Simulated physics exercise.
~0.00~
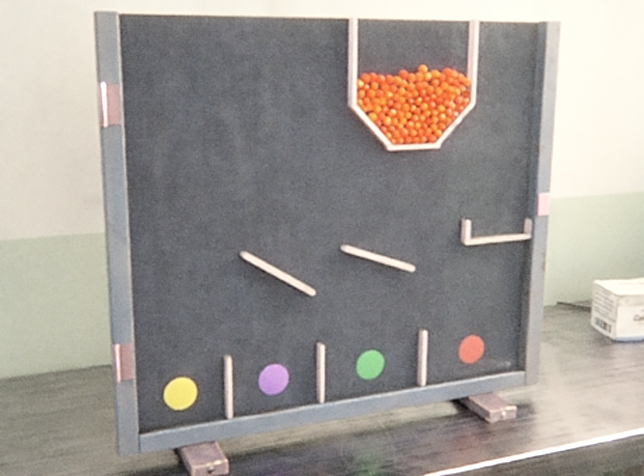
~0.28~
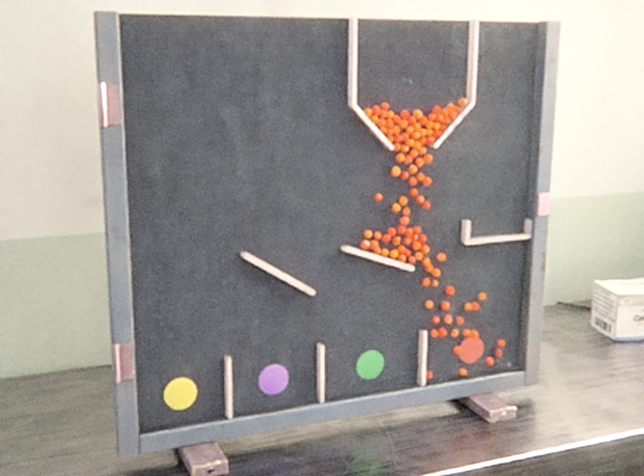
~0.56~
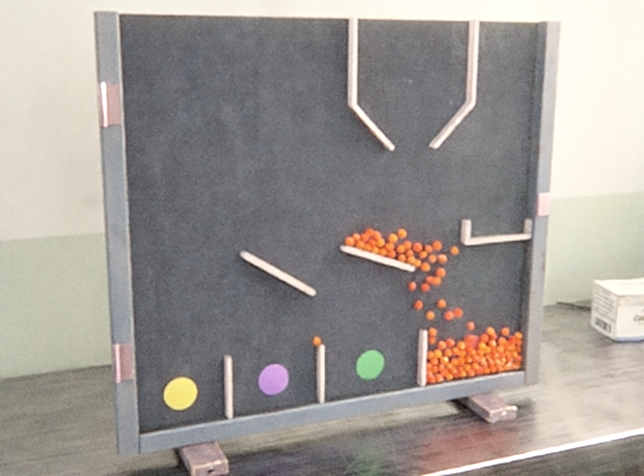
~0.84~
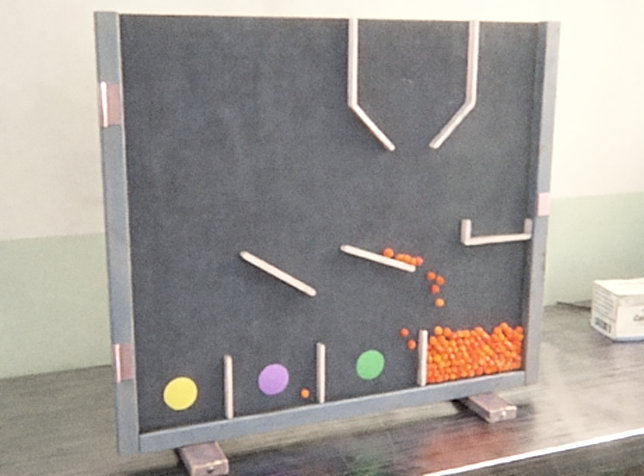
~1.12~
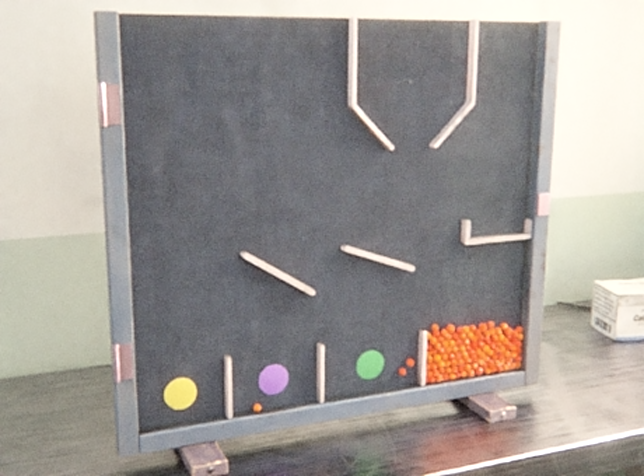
In a flat drop box, orange beads pour from the hopper and nearly all fill the red bin.
